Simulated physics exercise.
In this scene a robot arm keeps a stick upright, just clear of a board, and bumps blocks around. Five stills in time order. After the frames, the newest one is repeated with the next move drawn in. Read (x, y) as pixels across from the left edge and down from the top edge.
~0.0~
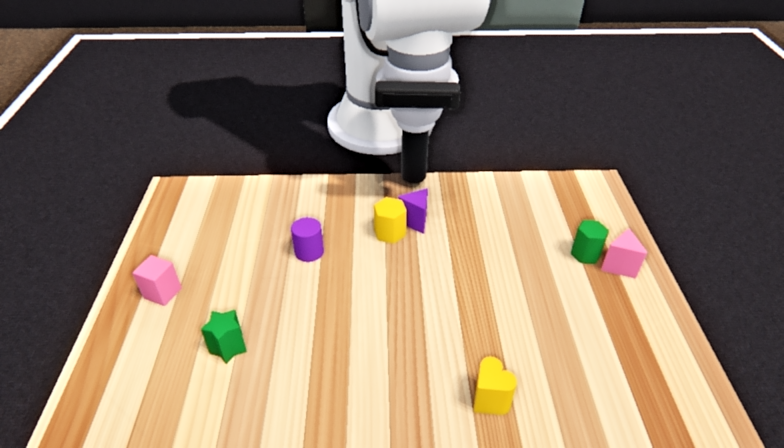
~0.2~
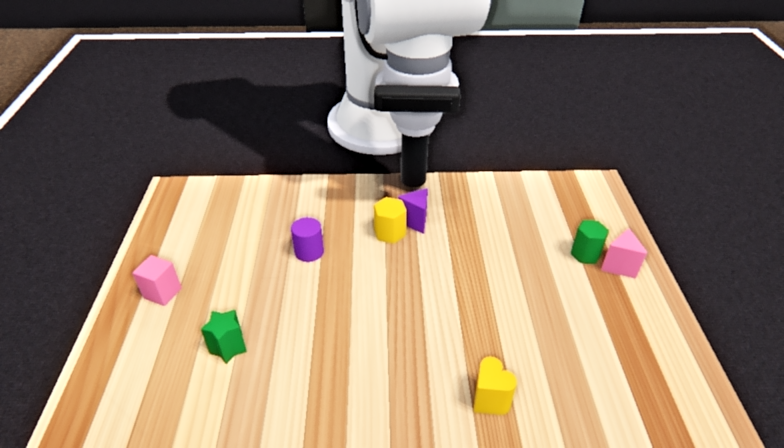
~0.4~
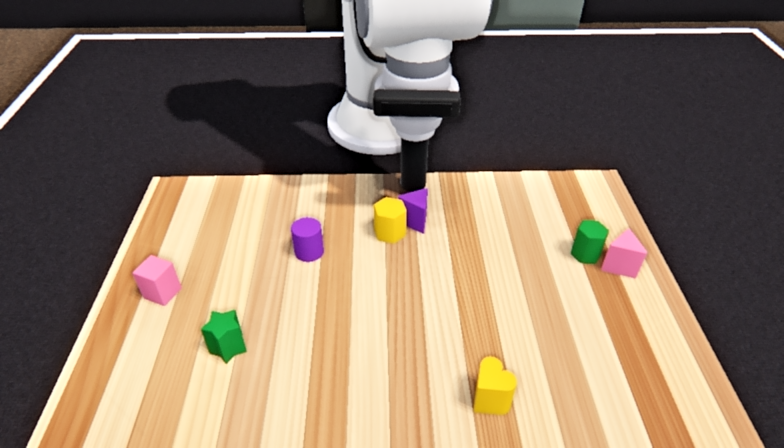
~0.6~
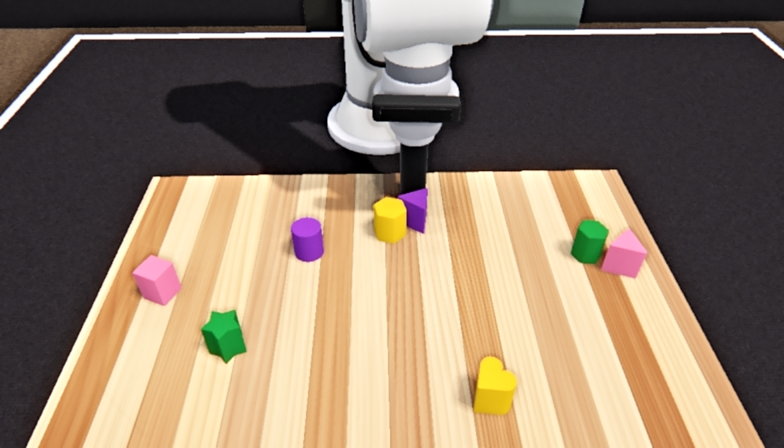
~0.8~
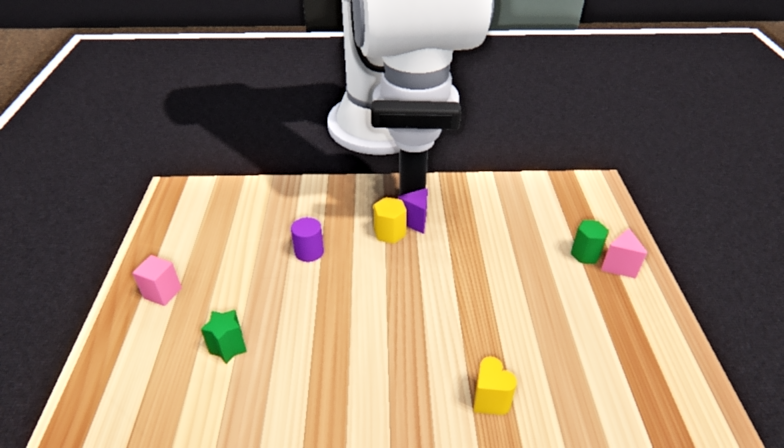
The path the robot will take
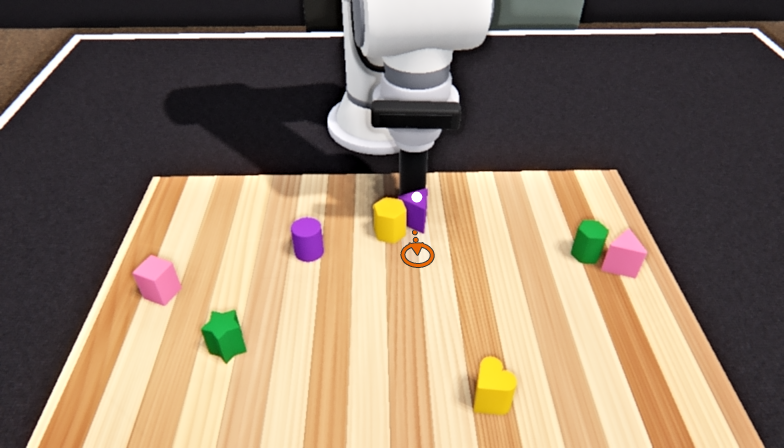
Robot arm inching its black stick down toward a purple triangle beside a yellow block, while the coloured blocks stay still.
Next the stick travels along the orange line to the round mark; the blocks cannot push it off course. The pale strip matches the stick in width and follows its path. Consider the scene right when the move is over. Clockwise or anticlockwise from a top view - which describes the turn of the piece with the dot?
Clockwise rotation.
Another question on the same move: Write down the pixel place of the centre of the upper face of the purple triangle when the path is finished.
It ends at (416, 247).
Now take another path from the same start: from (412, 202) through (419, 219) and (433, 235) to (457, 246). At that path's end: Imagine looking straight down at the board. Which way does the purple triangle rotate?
My prediction: CW.
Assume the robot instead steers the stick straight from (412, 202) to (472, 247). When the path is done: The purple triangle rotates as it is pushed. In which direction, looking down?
Looking down, it rotates clockwise.
Path on the board, in a line from (412, 202) to (418, 255); the dot is on the purple triangle.
The first path, step by step. Halfway along, stick at (415, 221); yellow six-sided block at (385, 212), turned 30° clockwise; purple triangle at (415, 219), turned 45° clockwise.
At the end, stick at (418, 248); yellow six-sided block at (385, 212), turned 35° clockwise; purple triangle at (416, 247), turned 35° clockwise.
